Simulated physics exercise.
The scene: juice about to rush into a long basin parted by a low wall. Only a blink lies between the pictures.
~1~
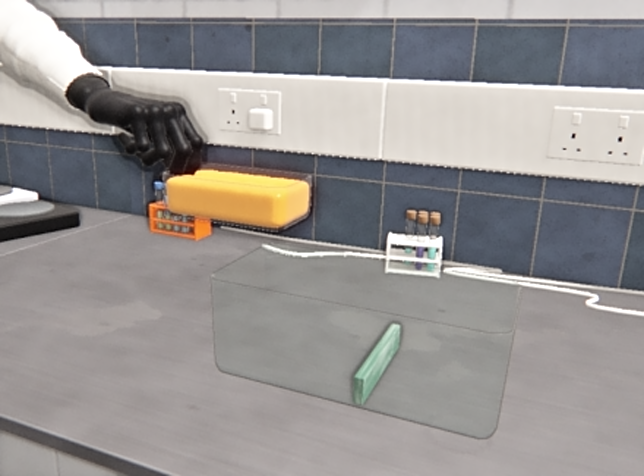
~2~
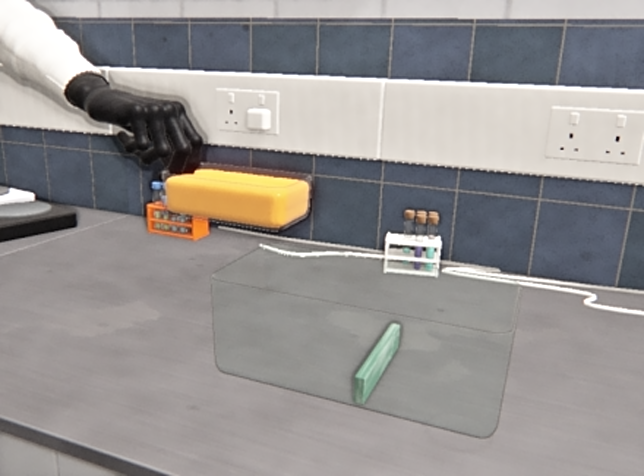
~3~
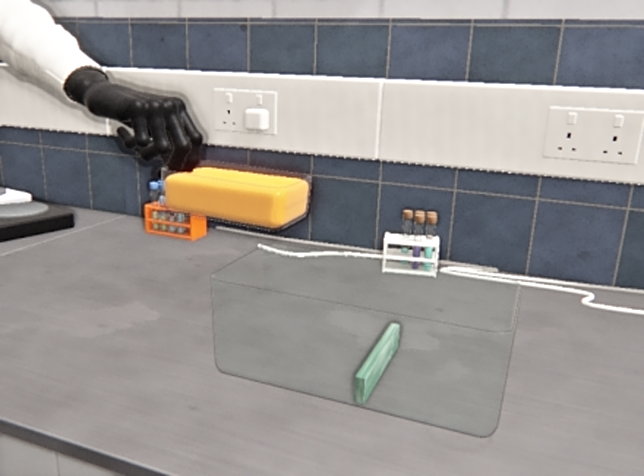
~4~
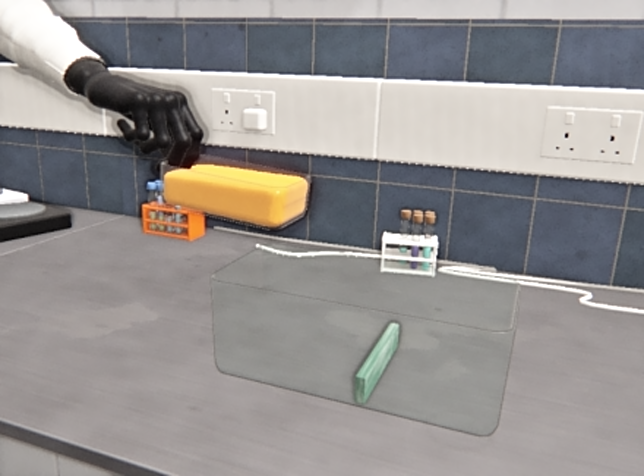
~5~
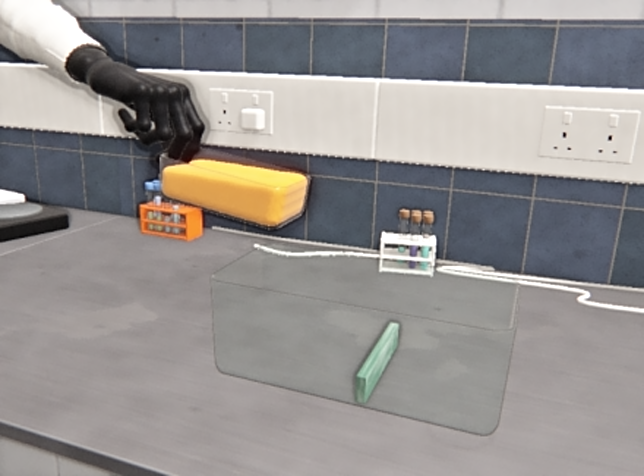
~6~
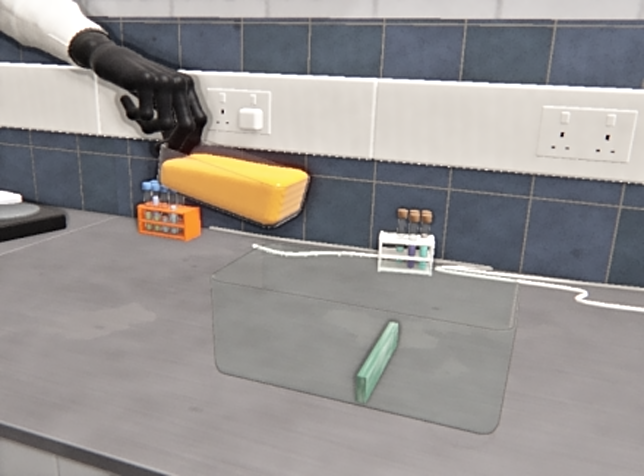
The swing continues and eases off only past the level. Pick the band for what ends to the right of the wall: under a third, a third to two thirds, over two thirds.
In the end between a third and two thirds is right of the wall.
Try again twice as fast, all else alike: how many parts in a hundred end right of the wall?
Close to 50 per cent.
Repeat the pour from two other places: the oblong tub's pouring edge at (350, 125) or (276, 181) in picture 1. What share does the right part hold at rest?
The first gives 80 %, the second 20 %.
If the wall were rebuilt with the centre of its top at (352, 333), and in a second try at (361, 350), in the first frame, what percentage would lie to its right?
Near 75 % and 70 %.
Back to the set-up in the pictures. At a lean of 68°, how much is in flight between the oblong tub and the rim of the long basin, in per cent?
It comes to 50 per cent or so.
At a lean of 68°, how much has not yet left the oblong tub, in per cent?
Close to 20 per cent.
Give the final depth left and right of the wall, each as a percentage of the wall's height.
Near 30 on the left, 50 on the right.
A moment on, the oblong tub is tipped part way and 21 per cent is still to pour, 26 is left of the wall and 6 right of it.
Next, the oblong tub is tipped right over and 3 per cent is still to pour, 36 is left of the wall and 55 right of it.
Then the oblong tub is tipped right over and 0 per cent is still to pour, 43 is left of the wall and 55 right of it.
Later the oblong tub is tipped right over and 0 per cent is still to pour, 43 is left of the wall and 55 right of it.
In the end 43 per cent lies left of the wall, 55 right of it and 2 outside.
